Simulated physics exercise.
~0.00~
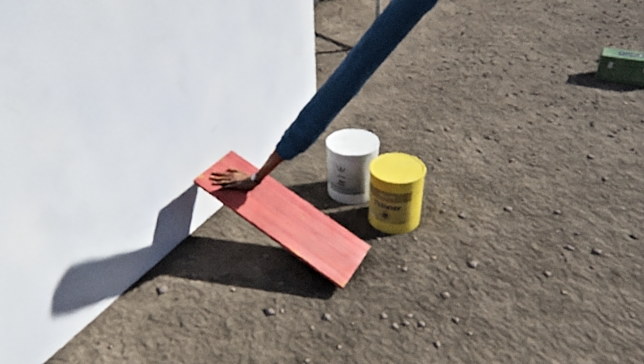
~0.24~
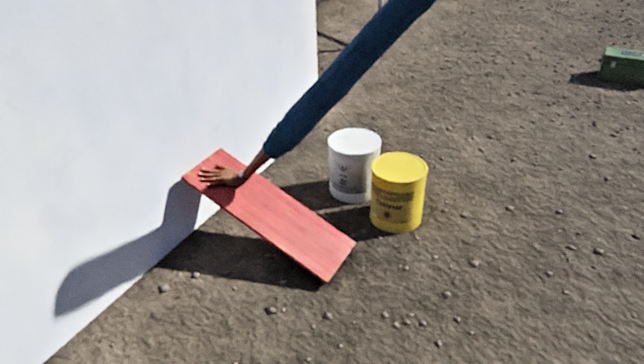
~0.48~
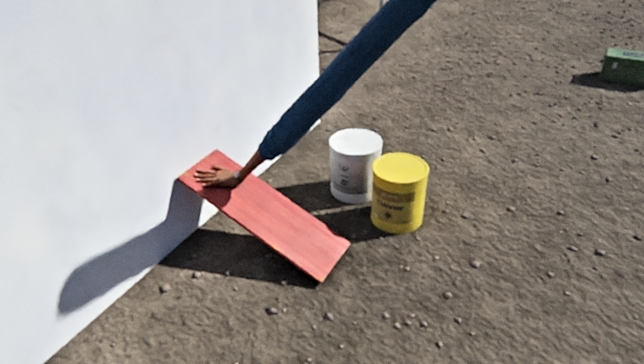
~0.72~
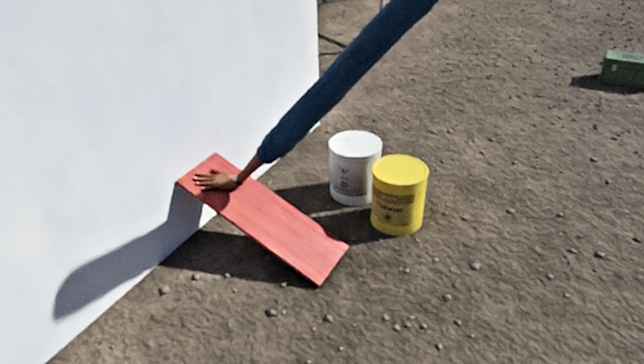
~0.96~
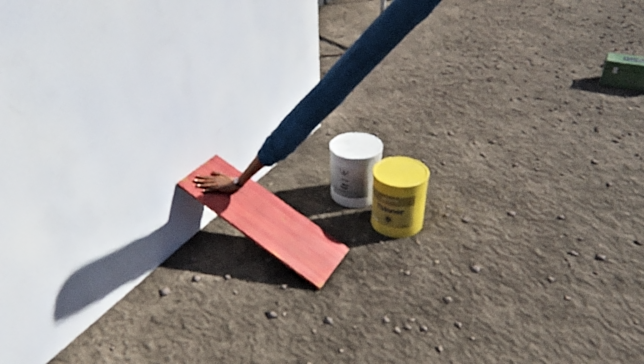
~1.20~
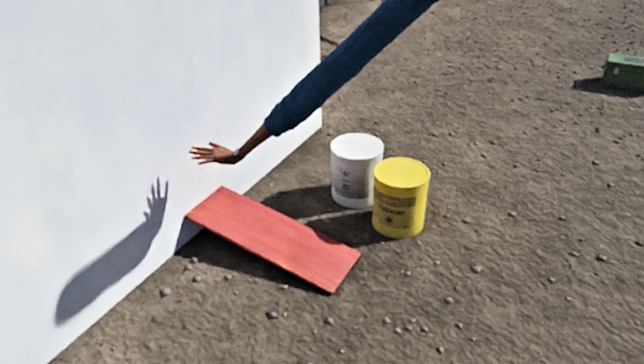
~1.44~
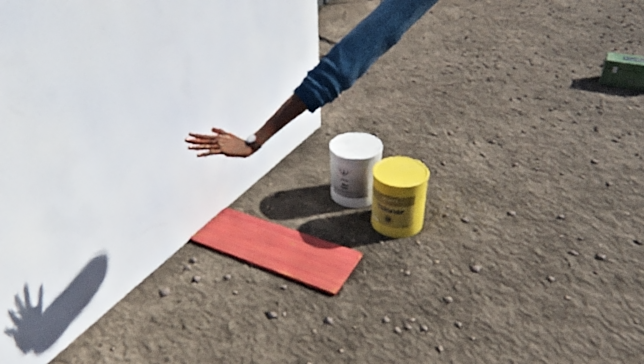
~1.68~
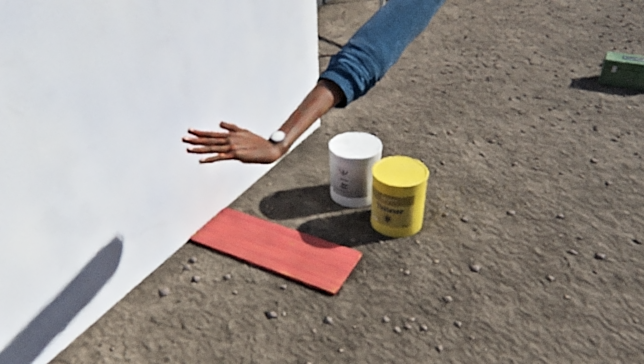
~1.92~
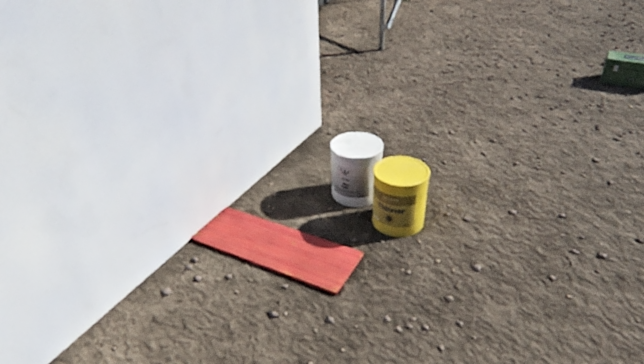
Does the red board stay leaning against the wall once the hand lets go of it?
No, the red board slides down the wall and ends up lying flat on the ground.
